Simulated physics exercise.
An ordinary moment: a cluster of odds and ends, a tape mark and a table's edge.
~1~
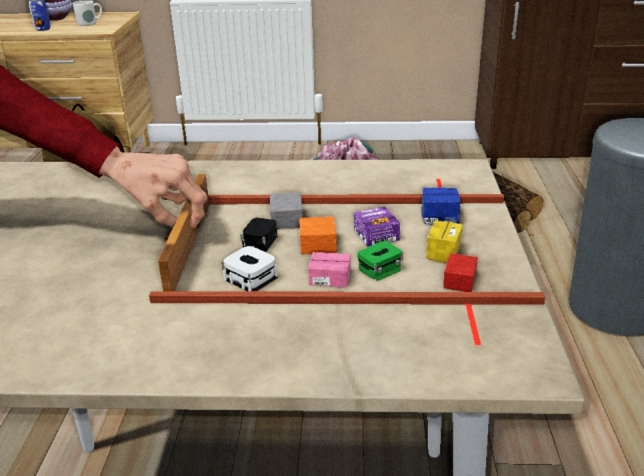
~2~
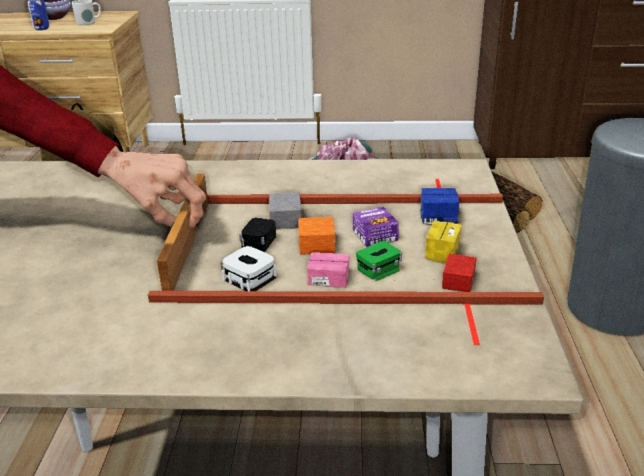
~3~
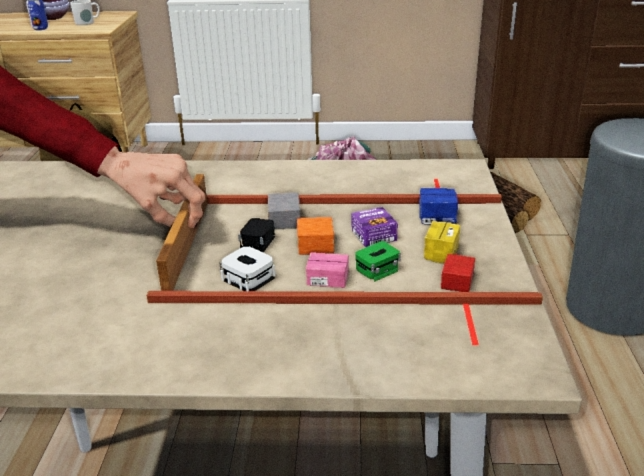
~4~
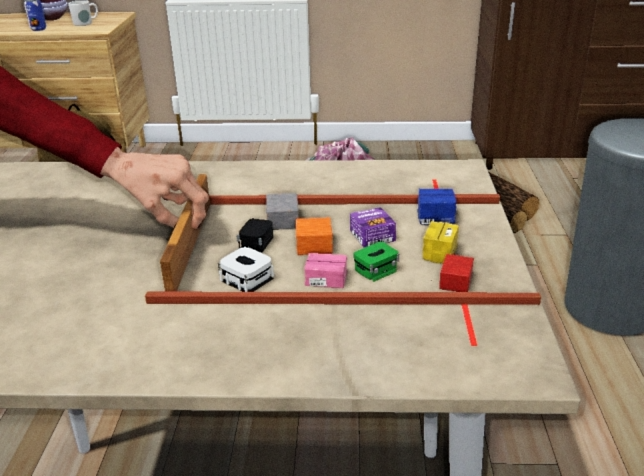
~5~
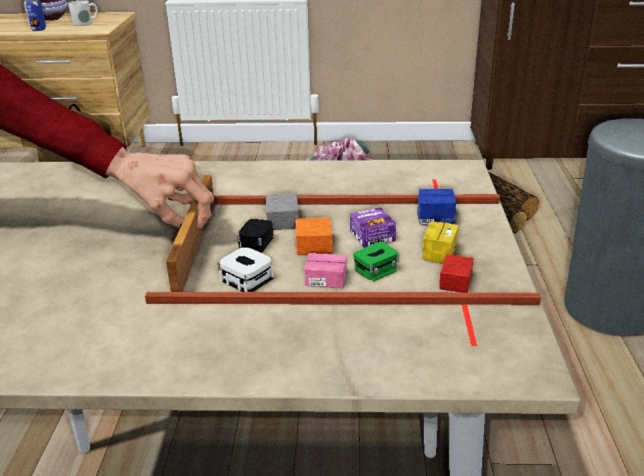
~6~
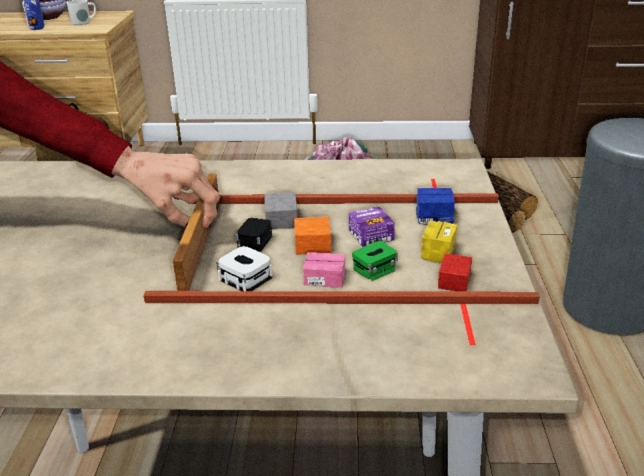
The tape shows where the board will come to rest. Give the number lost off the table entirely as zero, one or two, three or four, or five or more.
Lost off the table: One or two.
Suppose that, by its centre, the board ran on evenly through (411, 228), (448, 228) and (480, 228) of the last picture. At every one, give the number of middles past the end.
The counts are 0, 2 and 7, in that order.
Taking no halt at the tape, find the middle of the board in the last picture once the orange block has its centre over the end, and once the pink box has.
Middle approx. at (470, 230), then approx. at (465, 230).
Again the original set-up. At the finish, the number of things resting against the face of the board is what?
The count in contact is 3.
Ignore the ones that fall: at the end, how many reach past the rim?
In total, 4 of them.
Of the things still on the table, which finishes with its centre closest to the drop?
The answer: The green case.
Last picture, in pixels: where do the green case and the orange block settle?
Roughly (518, 258) for the first and roughly (494, 237) for the second.
Early on, none off yet; red block at rest near (455, 272); blue box at rest near (435, 206); yellow box at rest near (439, 242).
A while later, none off yet; red block travelled a little near (472, 273); blue box travelled a little near (441, 202); yellow box travelled a little near (455, 237).
Finally, the number that fall off is one or two; lost, yellow box and red block.
